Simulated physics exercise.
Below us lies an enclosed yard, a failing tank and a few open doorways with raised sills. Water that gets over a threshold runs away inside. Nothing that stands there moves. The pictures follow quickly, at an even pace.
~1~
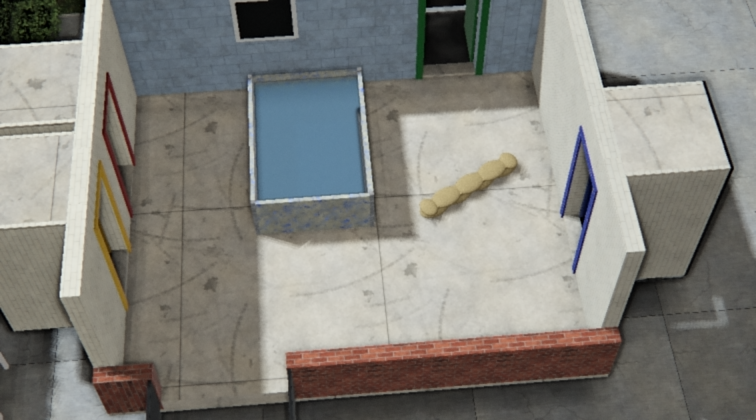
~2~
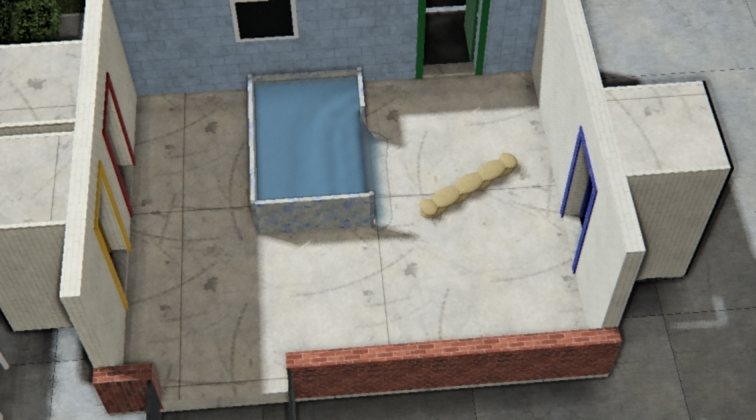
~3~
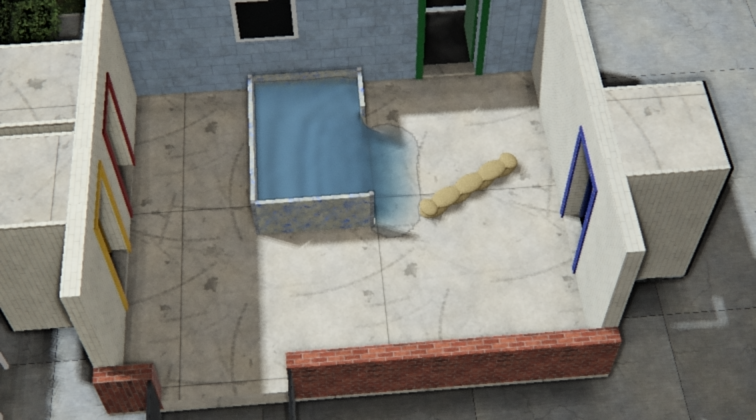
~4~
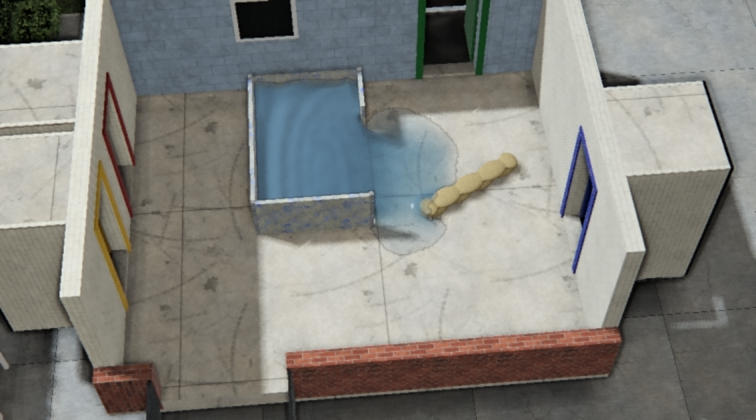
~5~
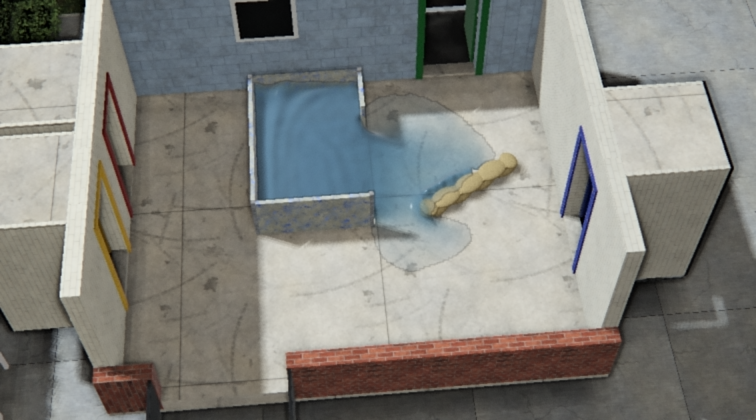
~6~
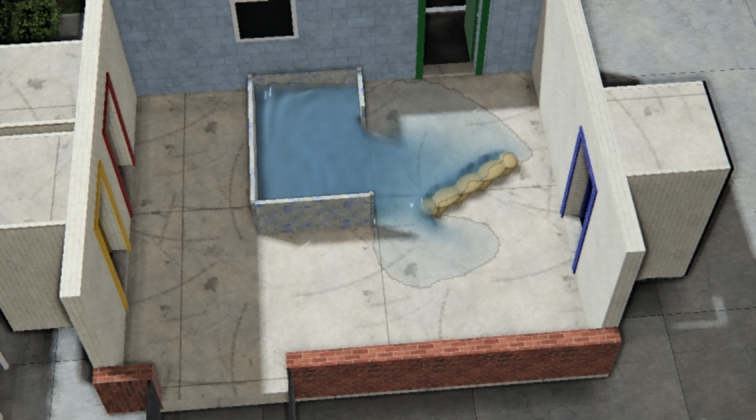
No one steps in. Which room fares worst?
The green doorway takes the most.
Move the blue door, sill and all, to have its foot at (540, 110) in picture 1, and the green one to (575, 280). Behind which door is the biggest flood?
I say the blue-painted one.
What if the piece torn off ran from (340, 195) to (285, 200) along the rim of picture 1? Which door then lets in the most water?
That is the blue door.
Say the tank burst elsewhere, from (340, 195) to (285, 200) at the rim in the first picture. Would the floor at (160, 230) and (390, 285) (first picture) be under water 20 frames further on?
In that order: Not flooded, wet.
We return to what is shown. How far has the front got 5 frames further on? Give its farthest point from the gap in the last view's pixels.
Near (581, 309).
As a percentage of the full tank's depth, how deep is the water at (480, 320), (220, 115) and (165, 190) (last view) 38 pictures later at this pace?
About 14, 4 and 4 per cent.
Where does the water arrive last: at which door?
I say the yellow-painted one.
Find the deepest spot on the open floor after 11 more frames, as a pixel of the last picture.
Close to (521, 79).
A moment on, water covers 35 % of the floor; blue door not reached, red door not reached, yellow door not reached, green door wet at the sill, nothing in.
Next, water covers 45 % of the floor; blue door some in, red door not reached, yellow door not reached, green door a trickle in.
Then, water covers 50 % of the floor; blue door some in, red door not reached, yellow door not reached, green door some in.
Later, water covers 80 % of the floor; blue door some in, red door wet at the sill, nothing in, yellow door not reached, green door a lot in.
In the end, water covers 95 % of the floor; blue door a lot in, red door a trickle in, yellow door wet at the sill, nothing in, green door a lot in; the green door has let in the most.
